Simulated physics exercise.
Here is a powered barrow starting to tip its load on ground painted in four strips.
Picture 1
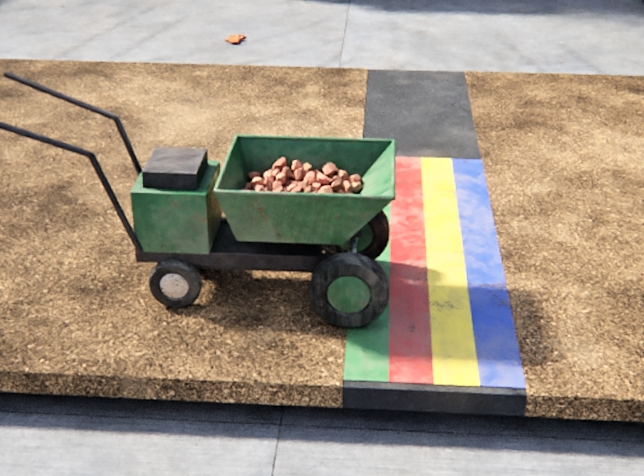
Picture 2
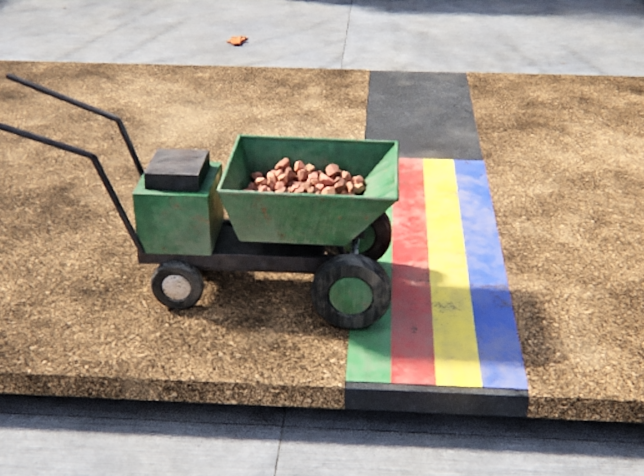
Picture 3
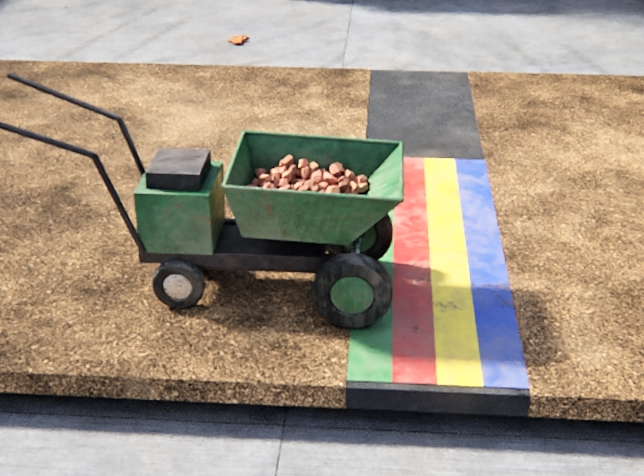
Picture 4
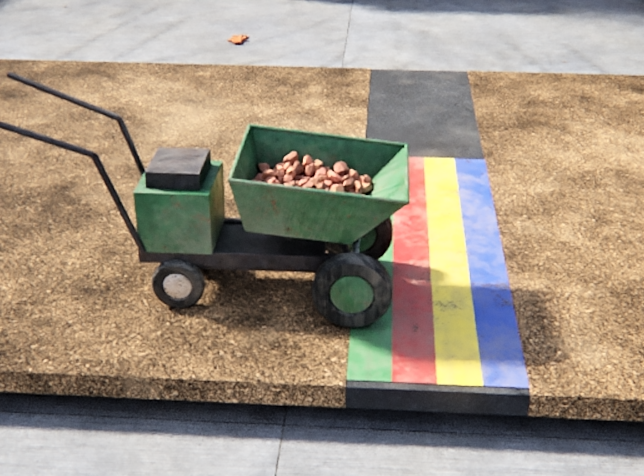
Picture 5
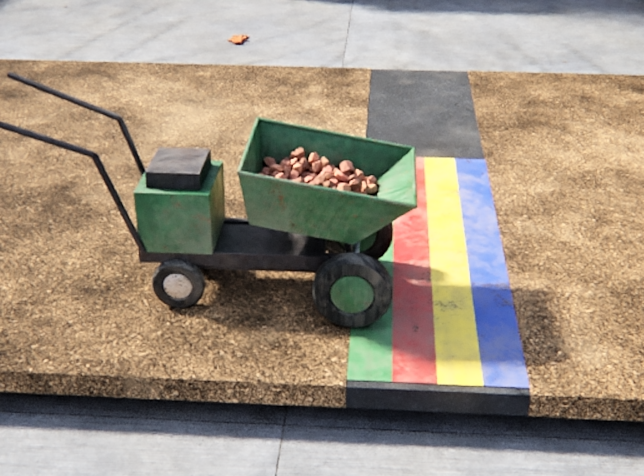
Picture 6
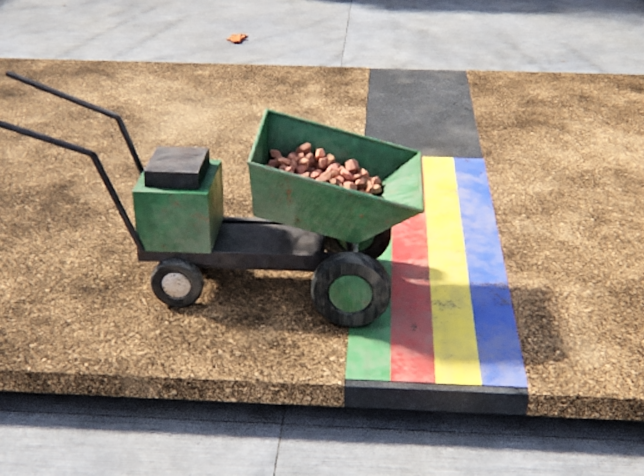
On a speckled brown slab crossed by green, red, yellow and blue strips, a green barrow stands with its skip level and loaded with reddish-brown lumps. The skip then begins to tilt to the right, its left end rising steadily until it slants clearly, the lumps still inside.
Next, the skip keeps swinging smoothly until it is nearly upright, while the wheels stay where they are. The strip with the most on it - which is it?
That is the blue strip.
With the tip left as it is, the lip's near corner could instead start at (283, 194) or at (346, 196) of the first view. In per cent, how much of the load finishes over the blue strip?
Roughly 0 per cent first, then roughly 20 per cent.
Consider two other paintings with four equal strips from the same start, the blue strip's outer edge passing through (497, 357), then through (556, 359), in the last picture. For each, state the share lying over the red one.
0 and 0 percent, roughly.
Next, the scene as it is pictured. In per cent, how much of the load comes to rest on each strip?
Green strip = 0 %; red strip = 0 %; yellow strip = 5 %; blue strip = 40 %.
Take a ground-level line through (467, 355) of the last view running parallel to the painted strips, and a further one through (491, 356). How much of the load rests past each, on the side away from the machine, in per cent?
I'd put it near 70 in a hundred, then near 50 in a hundred.
Shortly afterwards, skip tipped steeply; the whole lot in the skip.
Next, skip tipped right over; the bulk in the skip; only a few over the yellow strip; near a quarter over the blue strip; only a few off the paint.
Some moments later, skip tipped right over; near a third in the skip; a little over the yellow strip; near a third over the blue strip; near a quarter off the paint.
In the end, skip tipped right over; near a third in the skip; none at all over the green strip; none at all over the red strip; a little over the yellow strip; near a third over the blue strip; near a quarter off the paint.
